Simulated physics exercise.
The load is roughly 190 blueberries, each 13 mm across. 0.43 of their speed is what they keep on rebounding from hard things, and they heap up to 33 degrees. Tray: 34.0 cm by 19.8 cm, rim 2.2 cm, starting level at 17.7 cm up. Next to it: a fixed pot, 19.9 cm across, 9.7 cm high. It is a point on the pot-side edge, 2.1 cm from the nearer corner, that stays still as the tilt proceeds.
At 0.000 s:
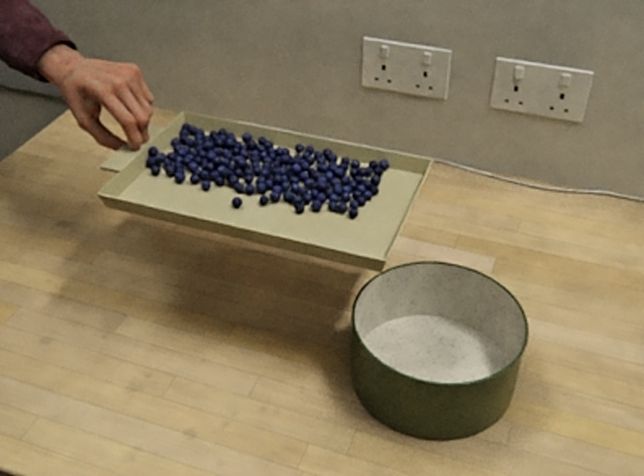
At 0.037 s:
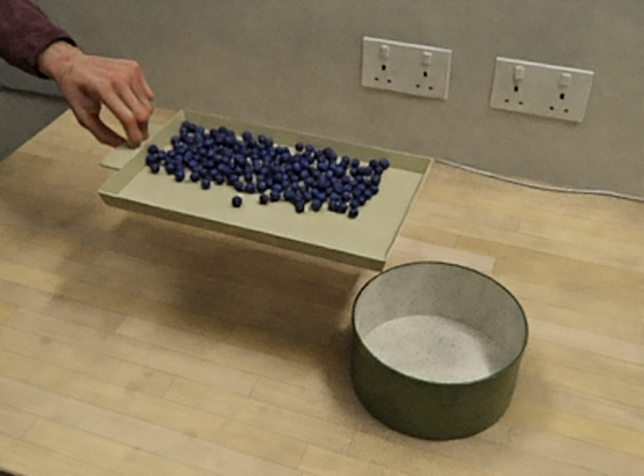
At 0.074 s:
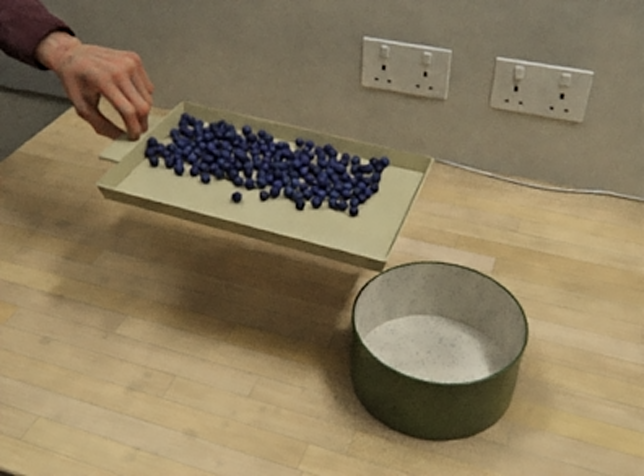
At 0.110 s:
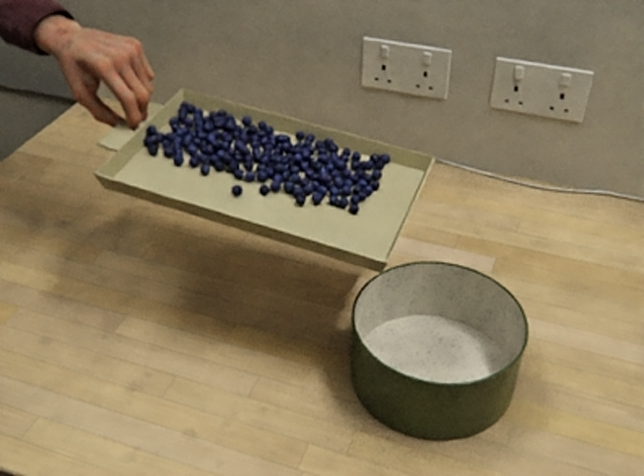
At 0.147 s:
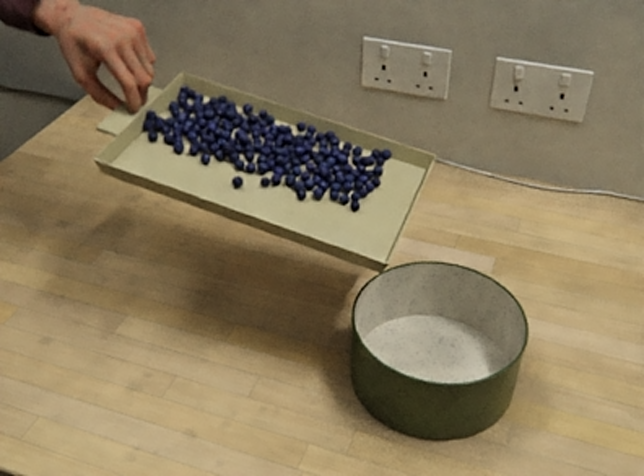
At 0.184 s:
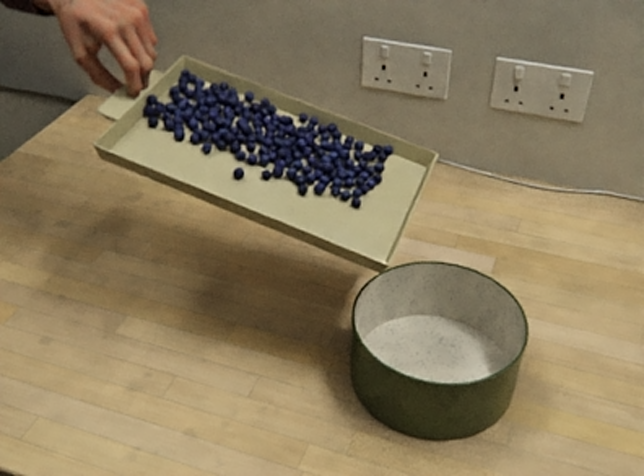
A hand at the left raised its end of a shallow tray of blueberries, slowly at first and then faster, tilting it down toward a green pot while the berries stayed bunched on it.
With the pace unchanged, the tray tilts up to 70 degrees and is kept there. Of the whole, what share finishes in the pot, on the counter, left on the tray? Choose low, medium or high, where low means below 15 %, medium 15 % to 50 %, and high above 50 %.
Shares - pot: High, counter: Low, tray: Medium.
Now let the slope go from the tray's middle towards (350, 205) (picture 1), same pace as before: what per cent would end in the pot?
Something like 35 per cent of the pieces.
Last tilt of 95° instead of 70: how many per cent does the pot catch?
About 90 in a hundred would end up in the pot.
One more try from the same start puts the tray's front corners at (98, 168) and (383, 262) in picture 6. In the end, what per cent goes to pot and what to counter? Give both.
Split: Pot = 20, counter = 45.
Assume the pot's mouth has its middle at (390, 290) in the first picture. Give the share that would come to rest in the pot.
About 25 per cent.
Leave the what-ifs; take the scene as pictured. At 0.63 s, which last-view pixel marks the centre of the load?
My estimate is roughly (389, 175).
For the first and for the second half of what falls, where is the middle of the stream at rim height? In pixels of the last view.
It passes about (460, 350) first and (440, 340) afterwards.
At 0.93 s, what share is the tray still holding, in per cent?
Reading: Approx. 40%.
After 0.45 s, tilt 41 degrees; the tray holds 100 %, the pot 0 %.
After 0.63 s, tilt 60 degrees; the tray holds 100 %, the pot 0 %.
After 0.93 s, tilt 70 degrees; the tray holds 40 %, the pot 50 %.
At rest (2.0 s), pot 60 %, counter 5 %, tray 35 %.
